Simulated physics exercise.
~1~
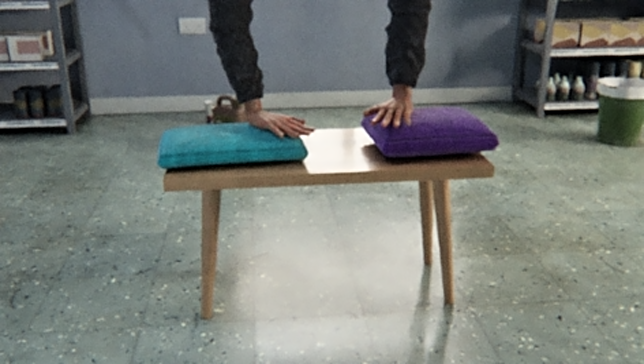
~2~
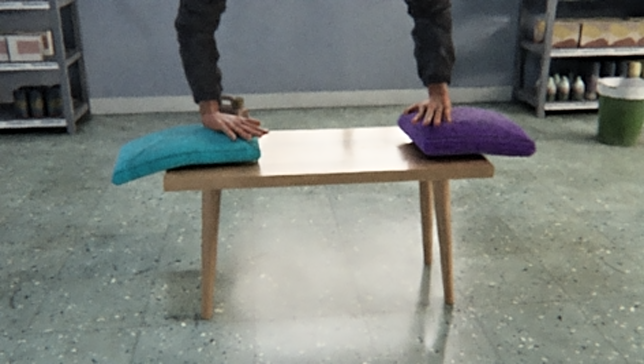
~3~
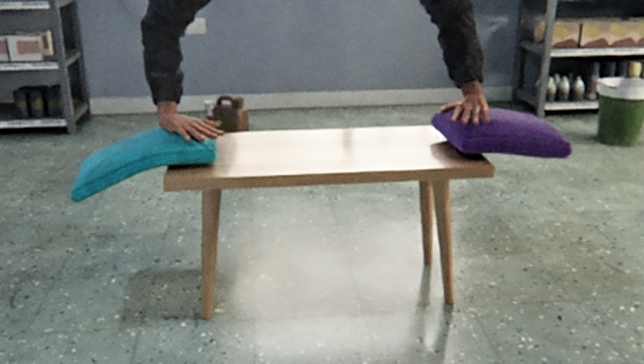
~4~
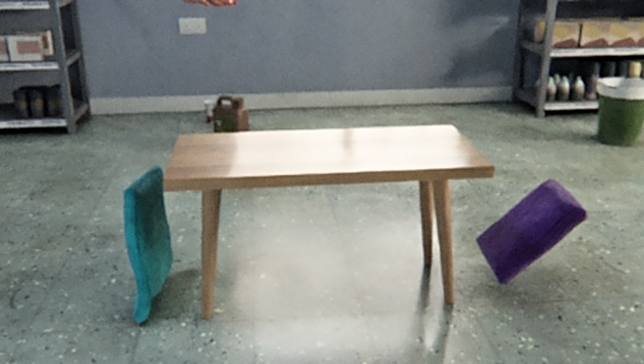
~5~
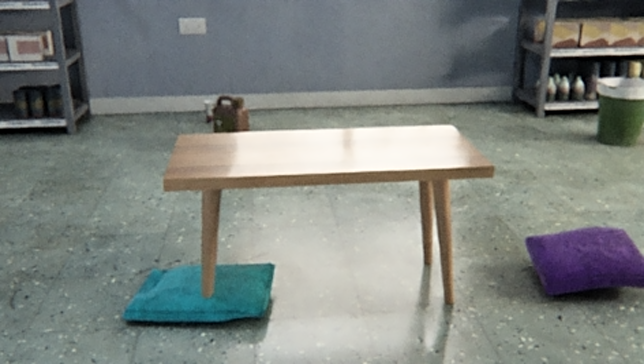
A turquoise cushion-like bundle and a purple one were pushed outward by two hands toward opposite ends of a low wooden table, drooping over the edges until the hands pulled away, and both dropped off and ended up lying on the floor.
